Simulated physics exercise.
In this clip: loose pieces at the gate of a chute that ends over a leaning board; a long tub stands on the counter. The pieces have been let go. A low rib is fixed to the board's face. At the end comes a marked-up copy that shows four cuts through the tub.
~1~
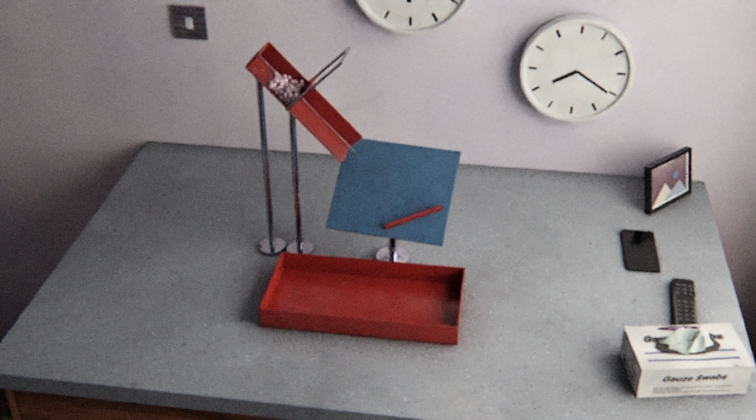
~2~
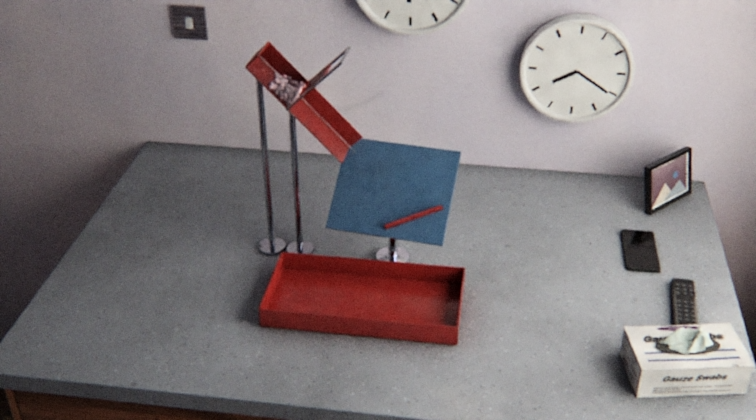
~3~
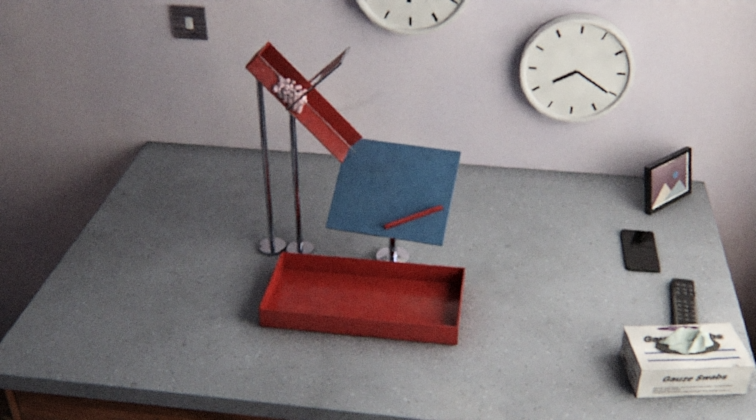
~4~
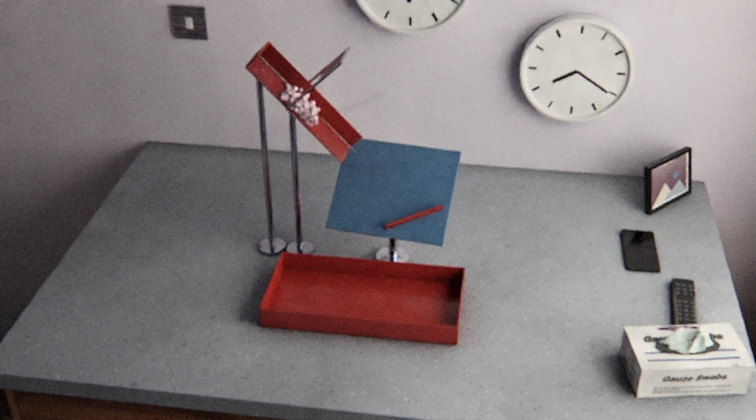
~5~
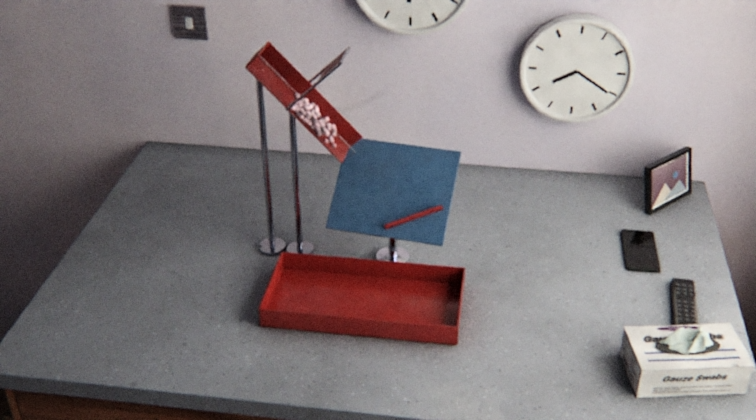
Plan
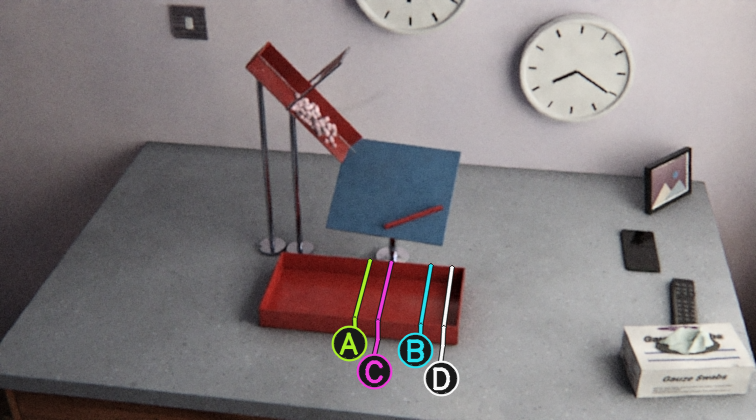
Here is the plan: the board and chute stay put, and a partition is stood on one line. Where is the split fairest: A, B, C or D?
Choose A.
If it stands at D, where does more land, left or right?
The left side.
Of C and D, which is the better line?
It is C.
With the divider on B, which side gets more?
The left side.
On the marked copy, line A crosses the front rim at (354, 318); line B crosses the front rim at (420, 324); line C crosses the front rim at (378, 320); line D crosses the front rim at (443, 326).
With A, of what is caught, about two thirds on the left of the divider, about a third on the right.
With B, of what is caught, nearly all on the left of the divider, a small part on the right.
With C, of what is caught, most on the left of the divider, a small part on the right.
With D, of what is caught, nearly all on the left of the divider, a stray few on the right.
